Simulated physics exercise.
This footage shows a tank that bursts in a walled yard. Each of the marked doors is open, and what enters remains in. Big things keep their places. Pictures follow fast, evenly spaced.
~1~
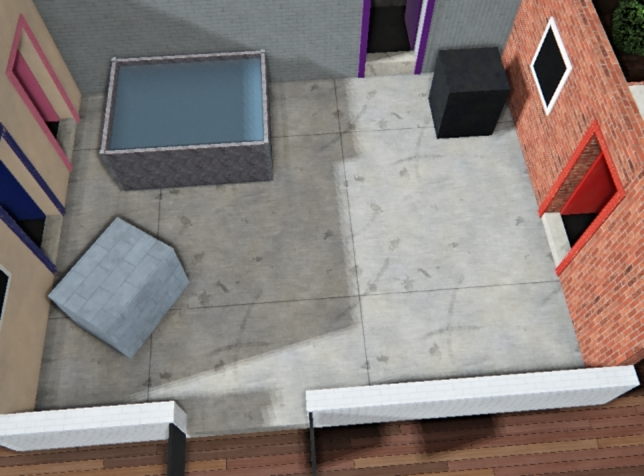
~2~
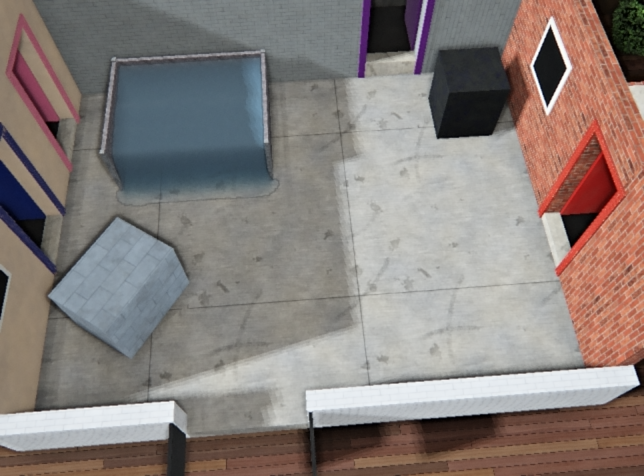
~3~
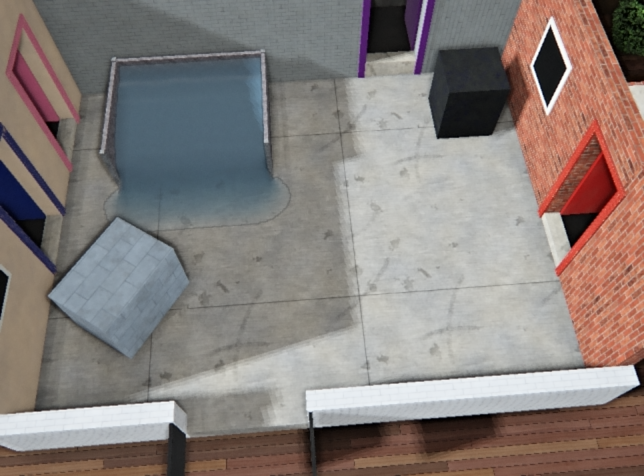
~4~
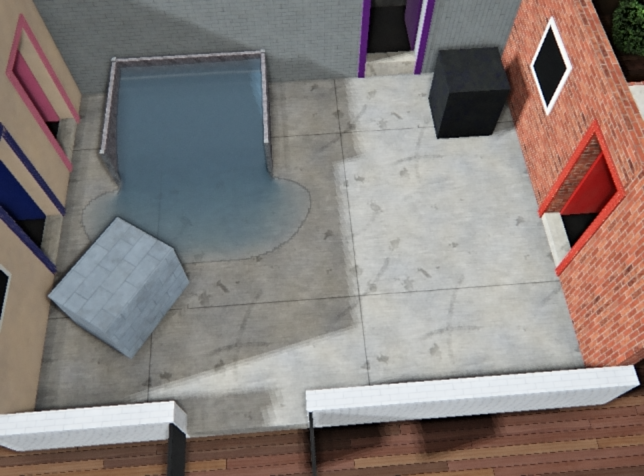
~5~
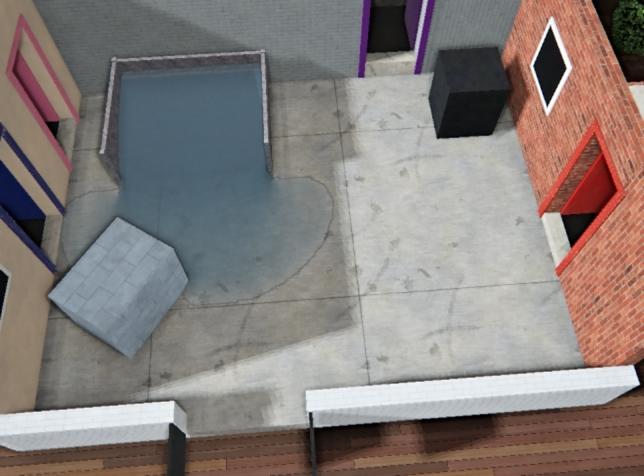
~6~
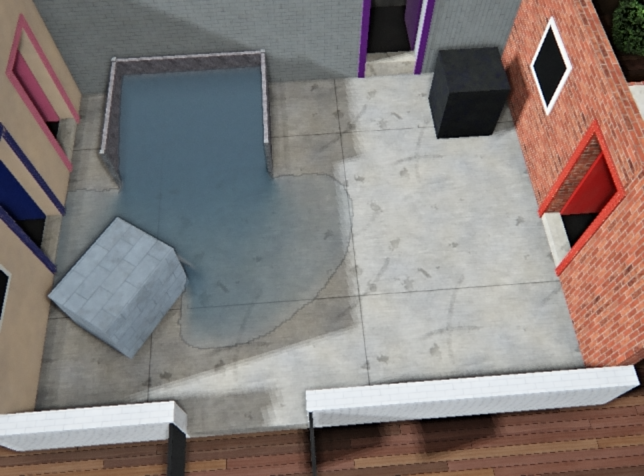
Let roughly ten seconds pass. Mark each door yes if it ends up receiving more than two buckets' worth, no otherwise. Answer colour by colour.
Purple door - no, pink door - no, red door - no, blue door - yes.
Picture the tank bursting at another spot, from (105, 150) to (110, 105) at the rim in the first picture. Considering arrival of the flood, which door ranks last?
The red door.
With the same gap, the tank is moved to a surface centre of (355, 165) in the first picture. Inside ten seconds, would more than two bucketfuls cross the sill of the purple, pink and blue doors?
My take: Purple stays within the limit; pink stays within the limit; blue stays within the limit.
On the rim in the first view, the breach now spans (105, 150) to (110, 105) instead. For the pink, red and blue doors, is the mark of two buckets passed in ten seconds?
Briefly, the pink one crosses the line, the red one remains below the line, and the blue one crosses the line.
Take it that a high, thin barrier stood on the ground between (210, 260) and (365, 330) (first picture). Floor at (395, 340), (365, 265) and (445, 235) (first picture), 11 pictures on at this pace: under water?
Results in order: Swamped / swamped / swamped.
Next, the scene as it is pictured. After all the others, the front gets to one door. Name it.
I'd go with the purple one.
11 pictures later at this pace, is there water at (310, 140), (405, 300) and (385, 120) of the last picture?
Result, in that order: Not wetted / wetted / not wetted.
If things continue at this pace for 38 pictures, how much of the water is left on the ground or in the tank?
I'd put it near 70 %.
A moment on, water covers 45 % of the floor; the purple door not reached, the pink door not reached, the red door not reached, the blue door under two buckets in.
Next, water covers 50 % of the floor; the purple door not reached, the pink door not reached, the red door not reached, the blue door over two buckets in.
Then, water covers 60 % of the floor; the purple door not reached, the pink door wet at the sill, nothing in, the red door wet at the sill, nothing in, the blue door far over two buckets in.
Later, water covers 85 % of the floor; the purple door not reached, the pink door wet at the sill, nothing in, the red door wet at the sill, nothing in, the blue door far over two buckets in.
In the end, water covers 100 % of the floor; the purple door wet at the sill, nothing in, the pink door wet at the sill, nothing in, the red door wet at the sill, nothing in, the blue door far over two buckets in.
